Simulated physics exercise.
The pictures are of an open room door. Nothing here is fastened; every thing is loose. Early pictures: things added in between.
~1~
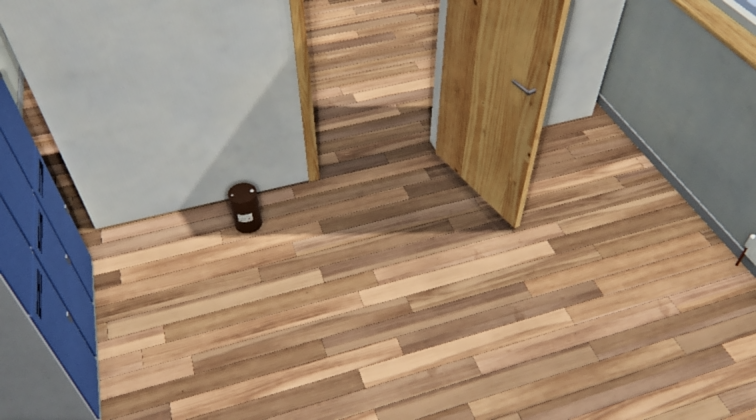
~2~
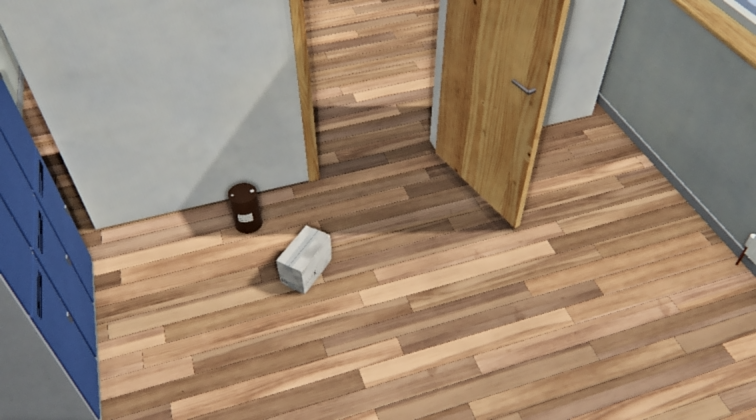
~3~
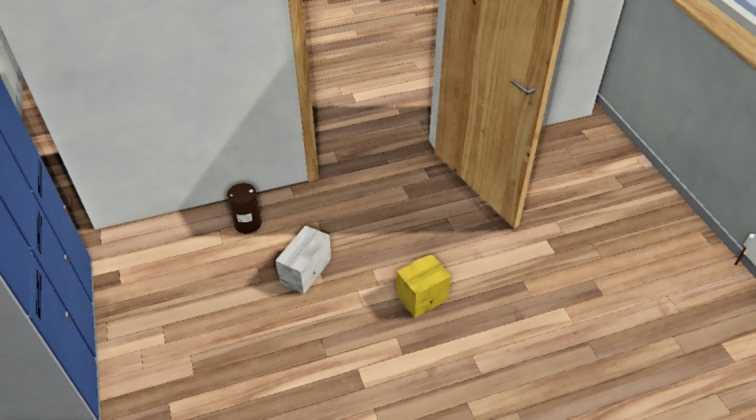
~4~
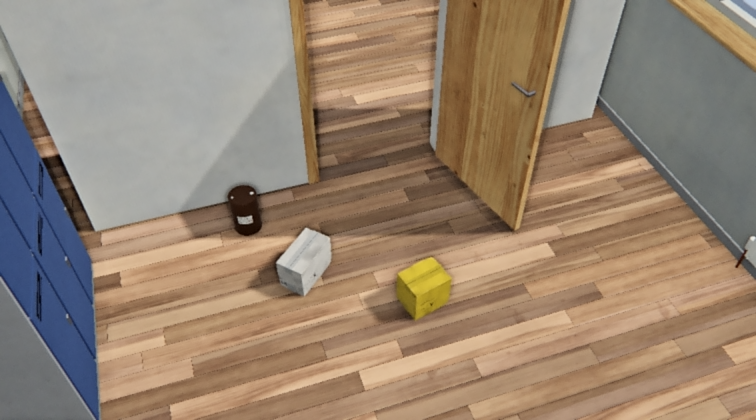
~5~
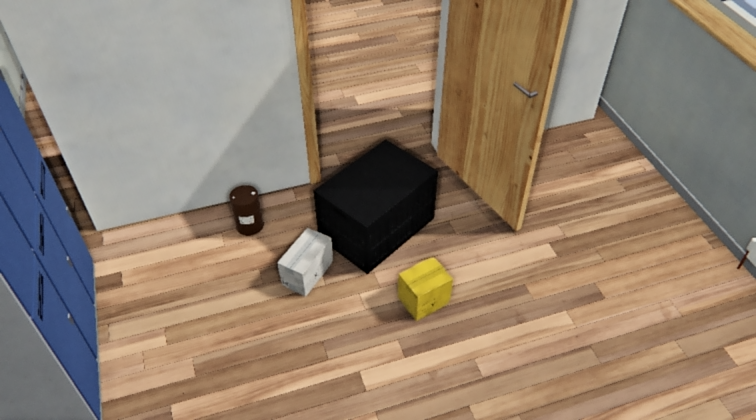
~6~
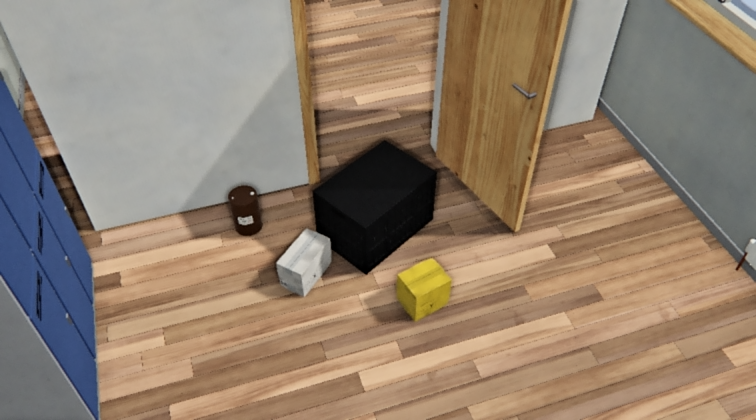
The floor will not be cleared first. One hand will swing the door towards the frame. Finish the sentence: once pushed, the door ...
... never meets the frame.
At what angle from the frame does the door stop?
Near 65° open.
Then, 0.40 s past the last view, open by 95°.
Then, 0.60 s past the last view, open by 84°.
Then, 0.70 s past the last view, open by 76°.
Then, 0.90 s past the last view, open by 66°.
Finally, open by 66°; all 4 still in place. Final places as the last picture's camera would see them, black chest near (374, 206).
